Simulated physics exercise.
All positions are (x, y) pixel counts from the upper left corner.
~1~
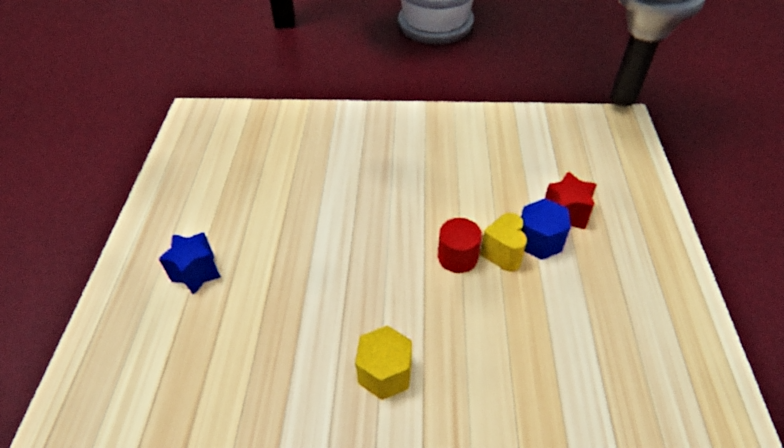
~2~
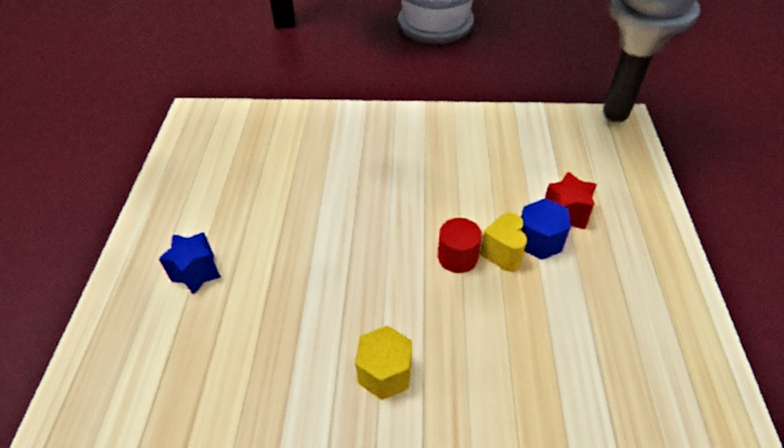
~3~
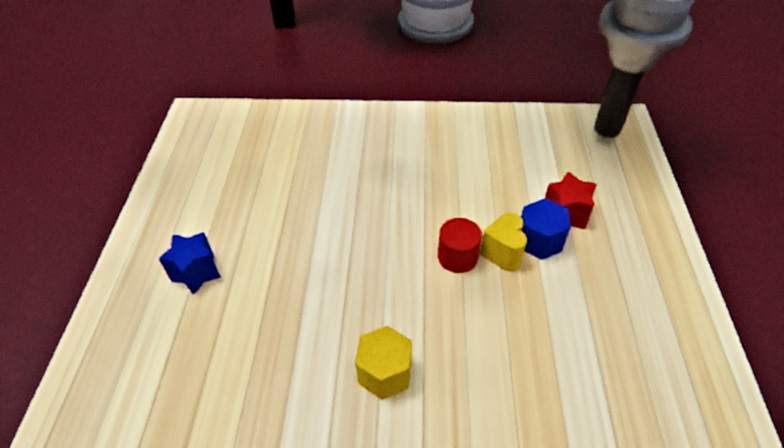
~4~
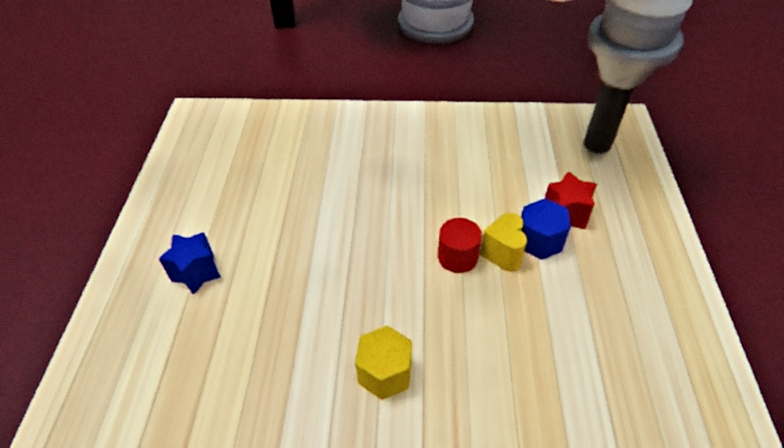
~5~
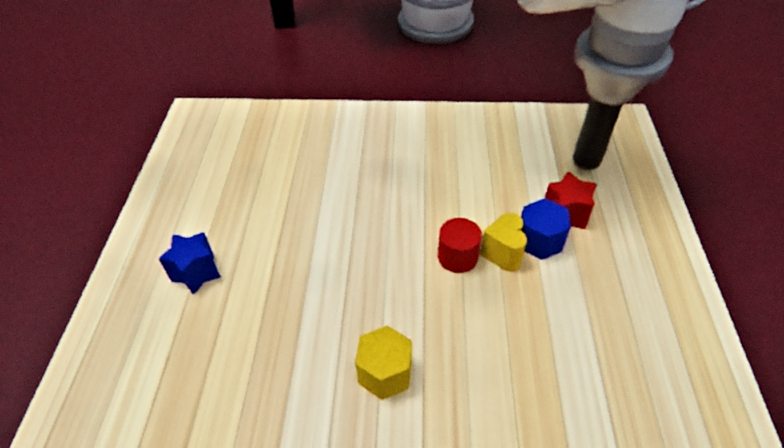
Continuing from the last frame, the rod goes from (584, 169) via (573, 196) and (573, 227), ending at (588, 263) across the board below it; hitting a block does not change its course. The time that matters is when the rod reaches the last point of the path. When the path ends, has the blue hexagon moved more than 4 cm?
Yes
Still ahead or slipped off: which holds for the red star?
I'd say it is still being pushed.
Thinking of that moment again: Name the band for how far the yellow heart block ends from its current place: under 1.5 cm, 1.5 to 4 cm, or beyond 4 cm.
It is going to finish within 1.5 cm of where it is now.
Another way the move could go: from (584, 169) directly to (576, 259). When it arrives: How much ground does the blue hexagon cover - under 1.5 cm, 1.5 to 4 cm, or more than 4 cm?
Past 4 cm.
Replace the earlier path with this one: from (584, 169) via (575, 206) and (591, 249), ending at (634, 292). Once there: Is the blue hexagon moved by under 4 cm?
No
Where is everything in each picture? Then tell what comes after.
In the first picture, lower end of the rod (623, 100), tops of blocks, yellow heart block (508, 230), blue hexagon (547, 216), red star (574, 189).
In the second picture, rod (615, 115), blocks as before.
In the third picture, rod (607, 130), blocks as before.
In the fourth picture, rod (597, 146), blocks as before.
In the fifth picture, rod (587, 161), yellow heart block (508, 230), blue hexagon (547, 216), red star (574, 189).
What follows on the original path. One third of the way, rod (575, 188); red star (572, 192).
Two thirds of the way, rod (576, 219); yellow heart block (503, 235), turned 20° clockwise; blue hexagon (543, 246), turned 50° clockwise; red star (579, 228), turned 20° anticlockwise.
At the end, rod (591, 255); yellow heart block (503, 236), turned 25° clockwise; blue hexagon (536, 265), turned 100° clockwise; red star (589, 266).
